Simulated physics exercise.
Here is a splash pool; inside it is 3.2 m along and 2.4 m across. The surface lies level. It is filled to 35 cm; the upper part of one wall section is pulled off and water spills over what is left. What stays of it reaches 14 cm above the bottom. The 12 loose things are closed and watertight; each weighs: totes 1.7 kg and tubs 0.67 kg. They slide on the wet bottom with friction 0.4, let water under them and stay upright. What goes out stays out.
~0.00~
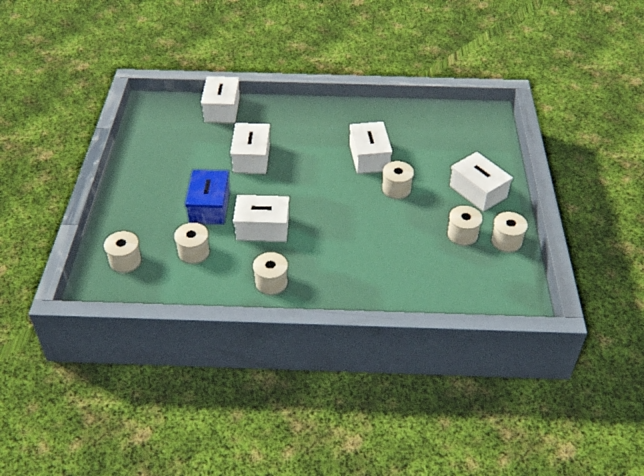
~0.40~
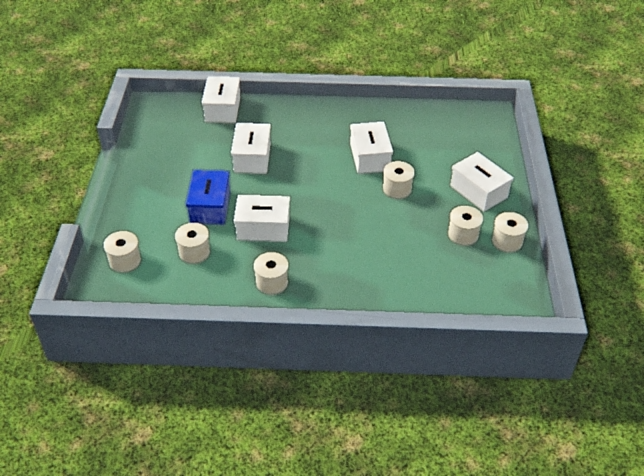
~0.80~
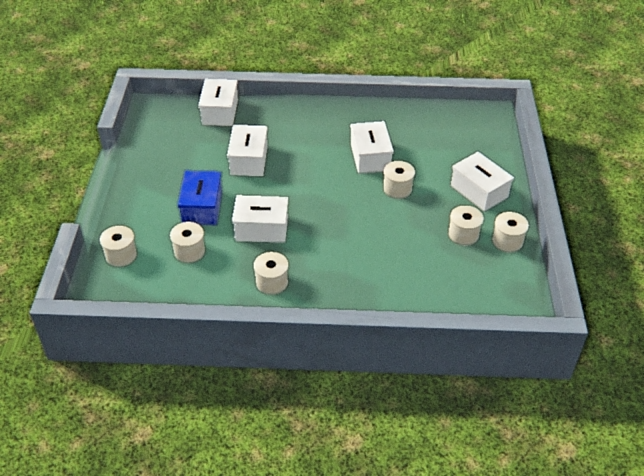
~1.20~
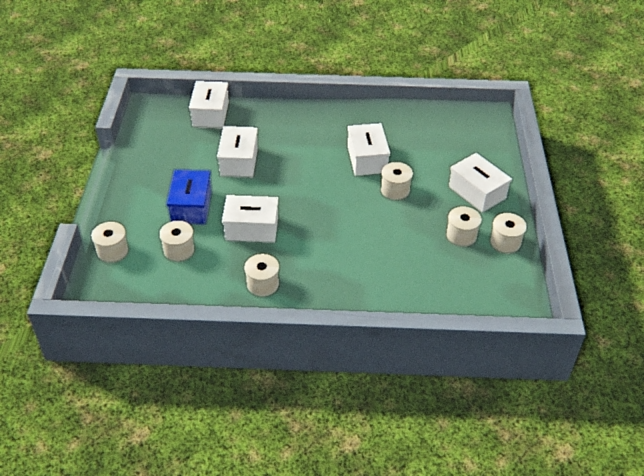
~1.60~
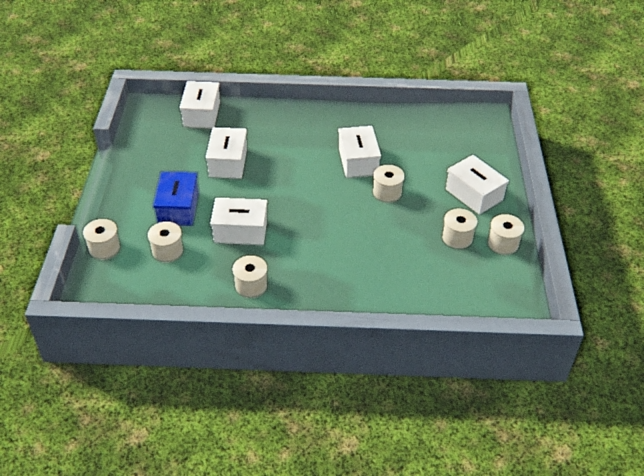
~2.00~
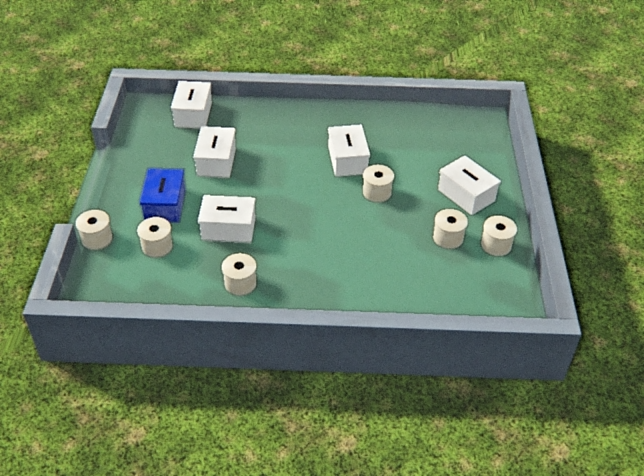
To begin with, white boxes, a blue box and pale round tubs sit still in a walled pool of water on grass. Then the upper part of a section of the left wall is gone, and the blue box and its neighbours drift slowly left, with those farther right shifting only slightly.
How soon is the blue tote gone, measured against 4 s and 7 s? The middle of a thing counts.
It leaves between the two times.
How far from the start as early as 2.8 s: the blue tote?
About 50 cm.
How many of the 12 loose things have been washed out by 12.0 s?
6 of them.
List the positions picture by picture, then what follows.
In the first picture, the blue tote at (207, 187), afloat; 35 cm deep round most things; 0 of 12 have shifted.
In the second picture, the blue tote at (208, 188), afloat; 35 cm deep round most things; 0 of 12 have shifted.
In the third picture, the blue tote at (200, 188), afloat, 7 cm from its start; about 2590 L in view; 2 of 12 have shifted.
In the fourth picture, the blue tote at (189, 187) floats, 13 cm from its start; 33 cm deep round most things; 7 of 12 have shifted.
In the fifth picture, the blue tote at (176, 189), afloat, 21 cm from its start; 32 cm deep round most things; 8 of 12 have shifted.
In the sixth picture, the blue tote at (162, 186), afloat, 30 cm from its start; about 2450 L in view; 10 of 12 have shifted.
After 2.8 s the blue tote is near (137, 183), 0.5 m from its start, afloat; 1 of 12 are out; 11 afloat.
After 5.4 s the blue tote has gone out (at 4.6 s); 2 of 12 are out; 10 afloat.
After 8.0 s the blue tote has gone out (at 4.6 s); 4 of 12 are out; 8 afloat.
After 12.0 s the blue tote has gone out (at 4.6 s); 6 of 12 are out; 6 afloat.
